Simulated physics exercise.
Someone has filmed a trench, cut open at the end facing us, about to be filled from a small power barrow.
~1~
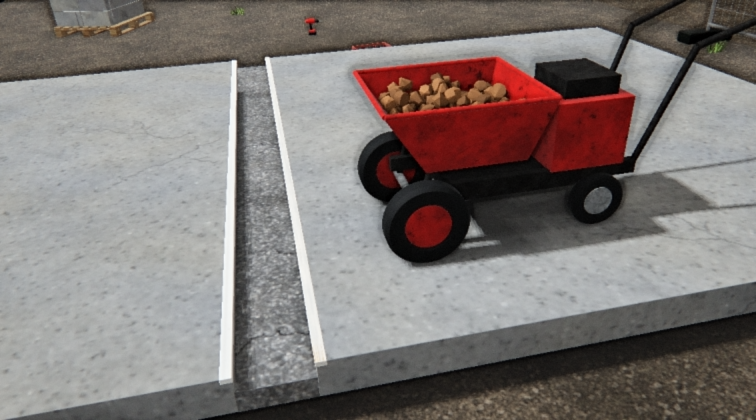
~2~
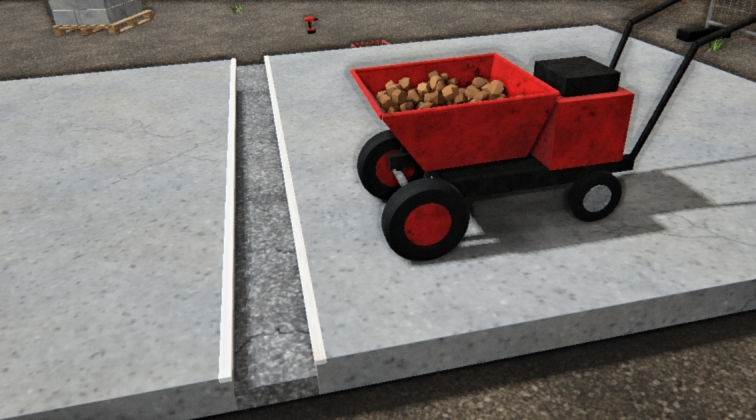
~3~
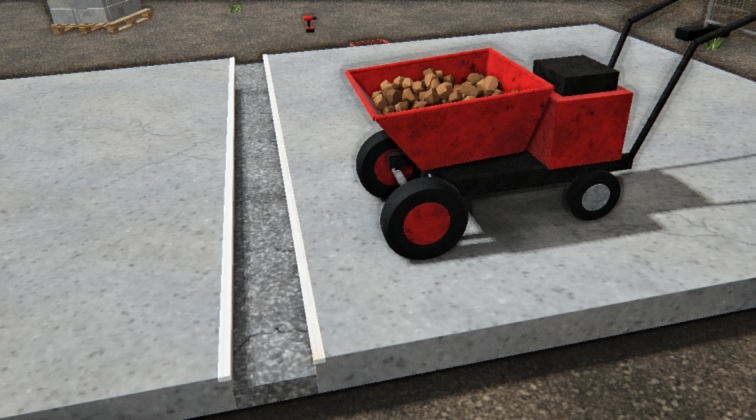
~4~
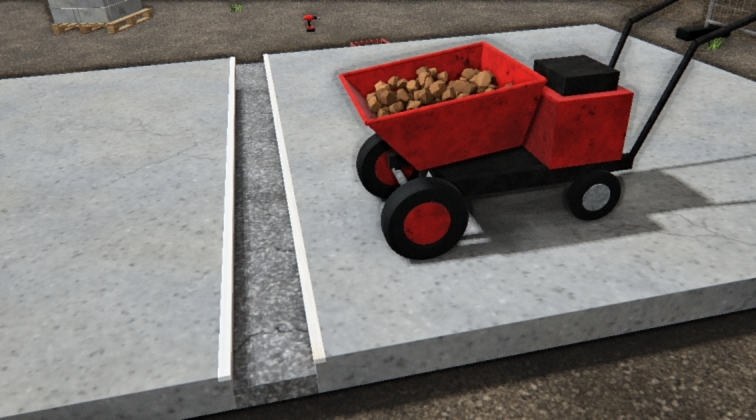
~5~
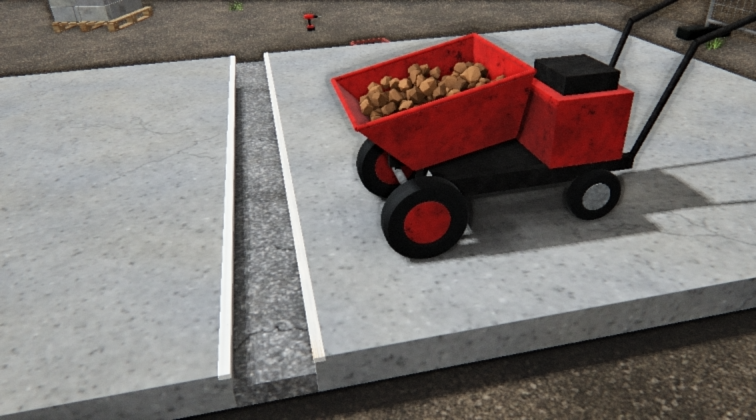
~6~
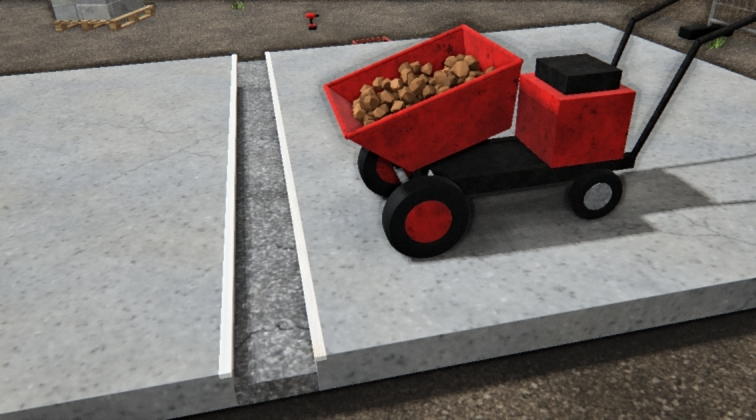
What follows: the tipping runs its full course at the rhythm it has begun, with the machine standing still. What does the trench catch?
The trench ends with more than half of it.
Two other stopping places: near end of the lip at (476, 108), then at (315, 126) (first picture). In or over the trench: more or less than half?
The first try: Under half. The second: The smaller part.
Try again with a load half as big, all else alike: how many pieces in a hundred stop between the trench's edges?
About 80 per cent.
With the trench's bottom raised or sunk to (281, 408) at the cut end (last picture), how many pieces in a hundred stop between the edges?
Close to 90 per cent.
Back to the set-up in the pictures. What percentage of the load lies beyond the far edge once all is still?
Some 5 per cent.
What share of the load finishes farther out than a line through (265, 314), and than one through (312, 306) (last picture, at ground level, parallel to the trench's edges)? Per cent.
Roughly 30 per cent, and 70 per cent.
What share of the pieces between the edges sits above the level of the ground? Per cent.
Some 55 per cent.
Just after the last frame, skip tipped steeply; every one in the skip.
A moment on, skip tipped right over; the larger part in the skip; just a few short of the trench; about a tenth in or heaped over the trench.
Further on, skip tipped right over; roughly a third in the skip; just a few short of the trench; roughly two thirds in or heaped over the trench; just a few beyond it.
When it is over, skip tipped right over; roughly a quarter in the skip; just a few short of the trench; roughly two thirds in or heaped over the trench; just a few beyond it.
